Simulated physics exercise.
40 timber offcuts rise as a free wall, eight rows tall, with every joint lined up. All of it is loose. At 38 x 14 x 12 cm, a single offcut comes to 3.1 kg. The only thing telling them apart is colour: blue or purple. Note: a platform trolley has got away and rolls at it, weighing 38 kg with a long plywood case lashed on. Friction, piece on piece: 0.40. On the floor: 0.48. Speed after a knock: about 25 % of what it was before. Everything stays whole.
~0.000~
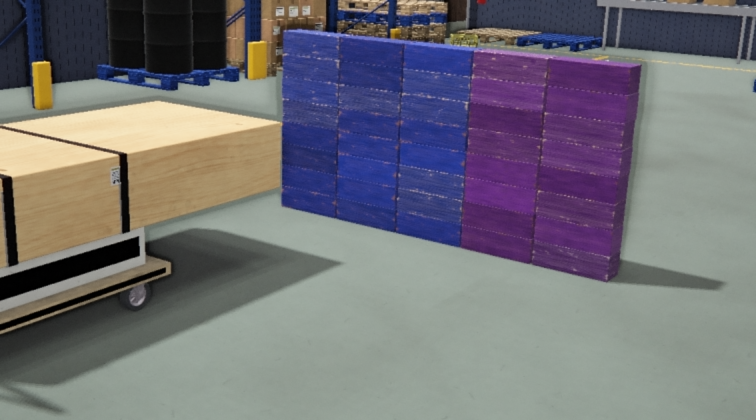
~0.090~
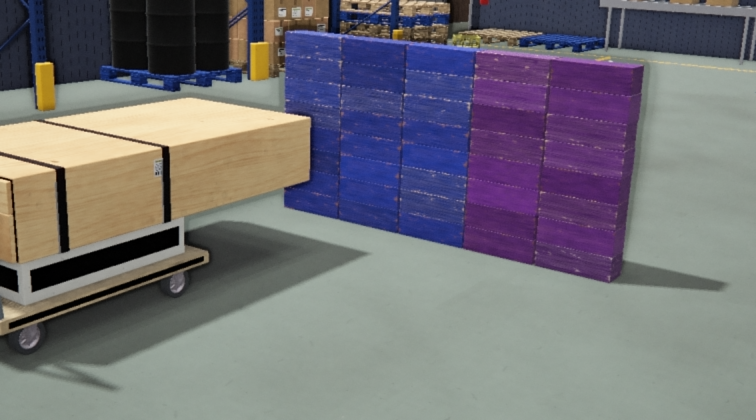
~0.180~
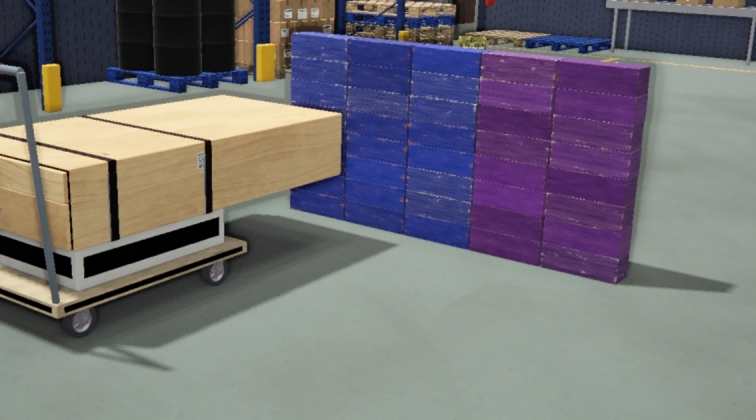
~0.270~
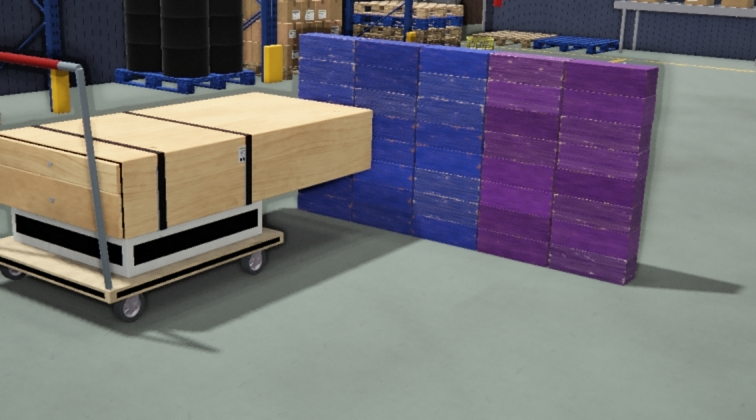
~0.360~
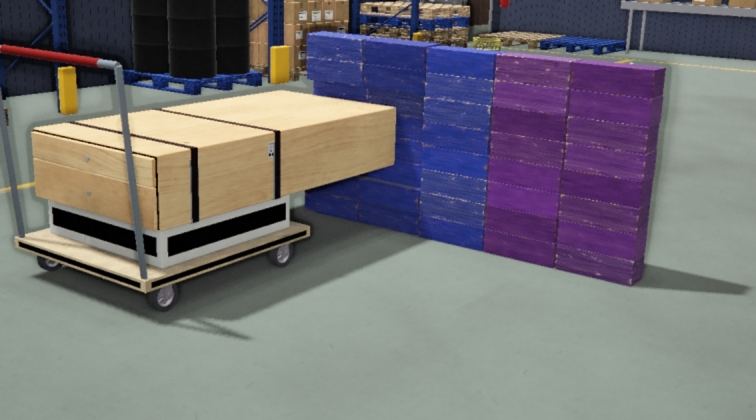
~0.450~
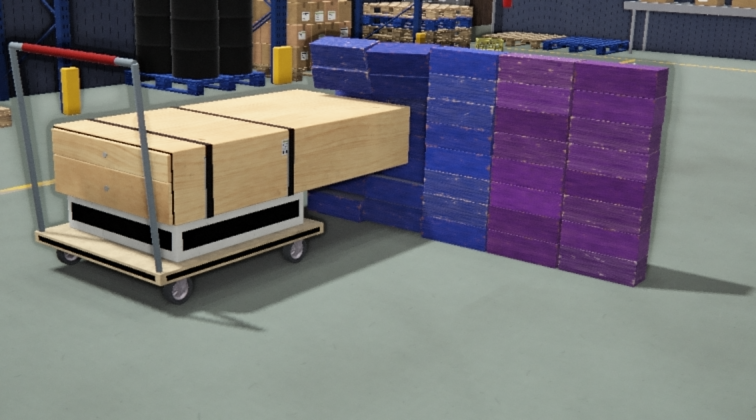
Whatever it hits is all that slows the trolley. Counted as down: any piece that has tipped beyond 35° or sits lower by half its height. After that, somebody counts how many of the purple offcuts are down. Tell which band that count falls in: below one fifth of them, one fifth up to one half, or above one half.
The count falls below one fifth.
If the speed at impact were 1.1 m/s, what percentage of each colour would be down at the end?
Result - blue: 70%; purple: 0%.
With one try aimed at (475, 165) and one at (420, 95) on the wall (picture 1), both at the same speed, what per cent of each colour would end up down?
You'd get blue at 30 followed by 50, and purple at 80 followed by 20 percent.
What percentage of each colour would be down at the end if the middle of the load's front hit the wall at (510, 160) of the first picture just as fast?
For blue it's 30 per cent, for purple 100 per cent.
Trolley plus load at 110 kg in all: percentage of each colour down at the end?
For blue it's 60, for purple it's 0 in a hundred.
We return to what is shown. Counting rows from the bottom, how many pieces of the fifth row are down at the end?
From that row, 2 end down.
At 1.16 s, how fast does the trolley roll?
About 0.7 m/s.
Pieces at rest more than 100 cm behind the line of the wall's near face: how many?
About 4 pieces.
By 0.64 s, load 32 cm past the wall's line, still rolling; none of the 16 purple offcuts down (13 of 40 in all colours); top purple offcut unmoved; top blue offcut tilted 39°, 15 cm lower.
By 1.16 s, load 72 cm past the wall's line, still rolling; none of the 16 purple offcuts down (14 of 40 in all colours); top purple offcut unmoved; top blue offcut on its side.
When it is over (3.7 s), load 87 cm past the wall's line, stopped; none of the 16 purple offcuts down (14 of 40 in all colours); top purple offcut unmoved; top blue offcut on its side. That is 0 per cent. In pixels of the last frame, middles, top purple offcut near (620, 79), top blue offcut near (453, 186).
